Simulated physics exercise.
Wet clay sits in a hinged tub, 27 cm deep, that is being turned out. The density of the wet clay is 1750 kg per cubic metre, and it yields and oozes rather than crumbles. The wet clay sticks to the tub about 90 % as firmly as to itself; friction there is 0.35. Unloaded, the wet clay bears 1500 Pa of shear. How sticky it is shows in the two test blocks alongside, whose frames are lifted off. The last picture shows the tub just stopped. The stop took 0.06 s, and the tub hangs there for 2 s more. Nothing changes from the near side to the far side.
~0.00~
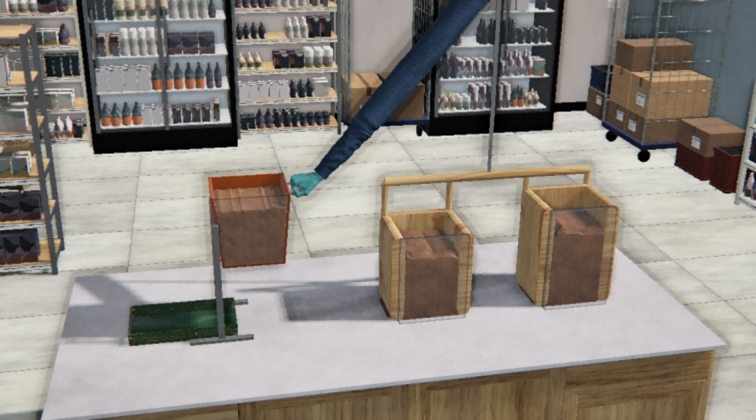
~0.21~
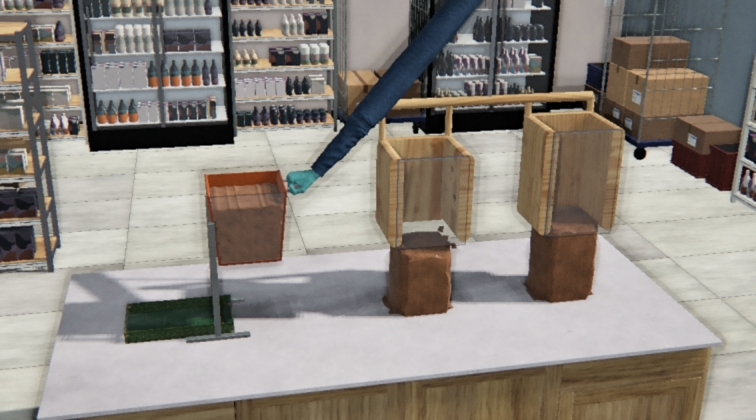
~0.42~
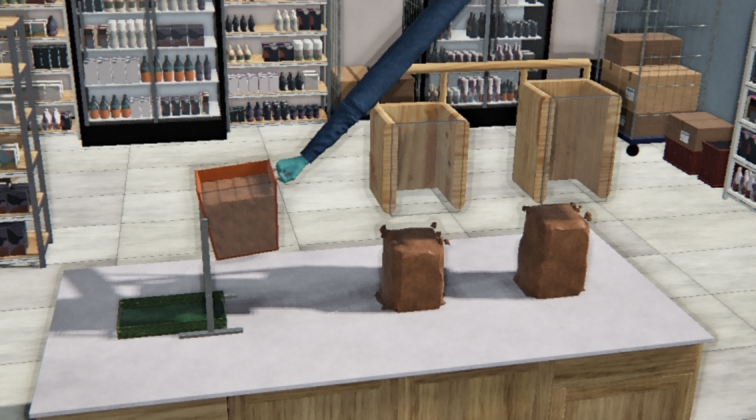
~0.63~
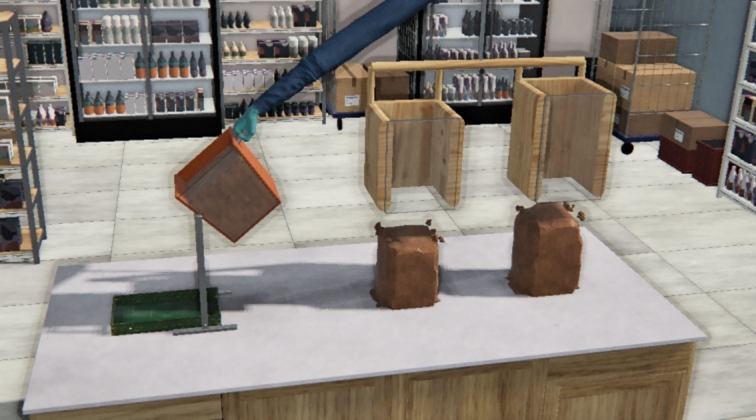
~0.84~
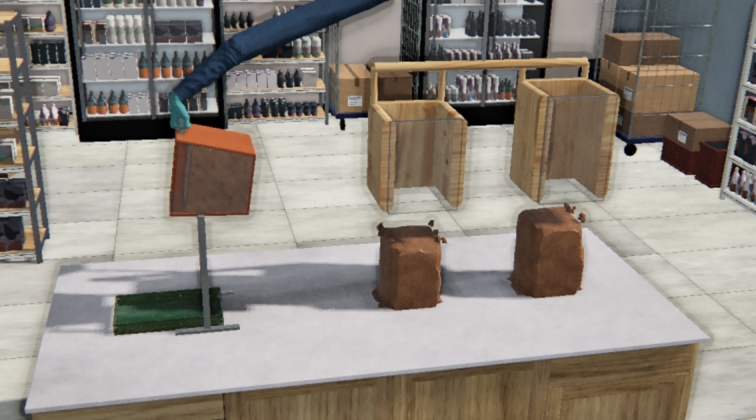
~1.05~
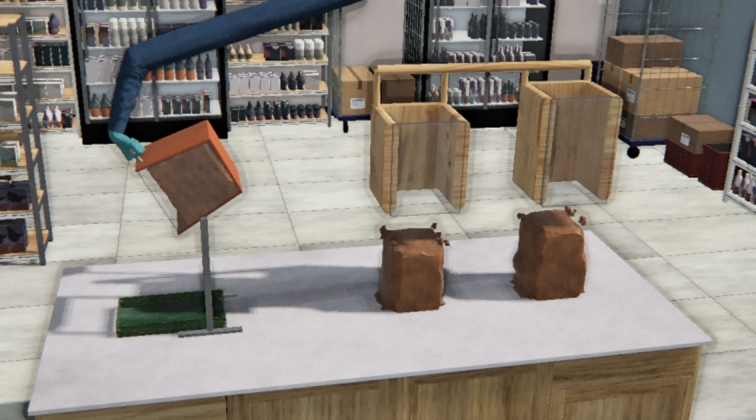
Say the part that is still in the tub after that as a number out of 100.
Close to 0 per cent.
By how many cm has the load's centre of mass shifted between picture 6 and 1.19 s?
About 7 cm.
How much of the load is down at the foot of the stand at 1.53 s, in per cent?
Some 10 per cent.
After 1.19 s, the tub is at 117 degrees and holds 90 %.
After 1.36 s, the tub is at 117 degrees and holds 35 %.
After 1.53 s, the tub is at 117 degrees and holds 0 %.
After 1.70 s, the tub is at 117 degrees and holds 0 %.
After 3.05 s, at the end, the tub is at 117 degrees and holds 0 %.
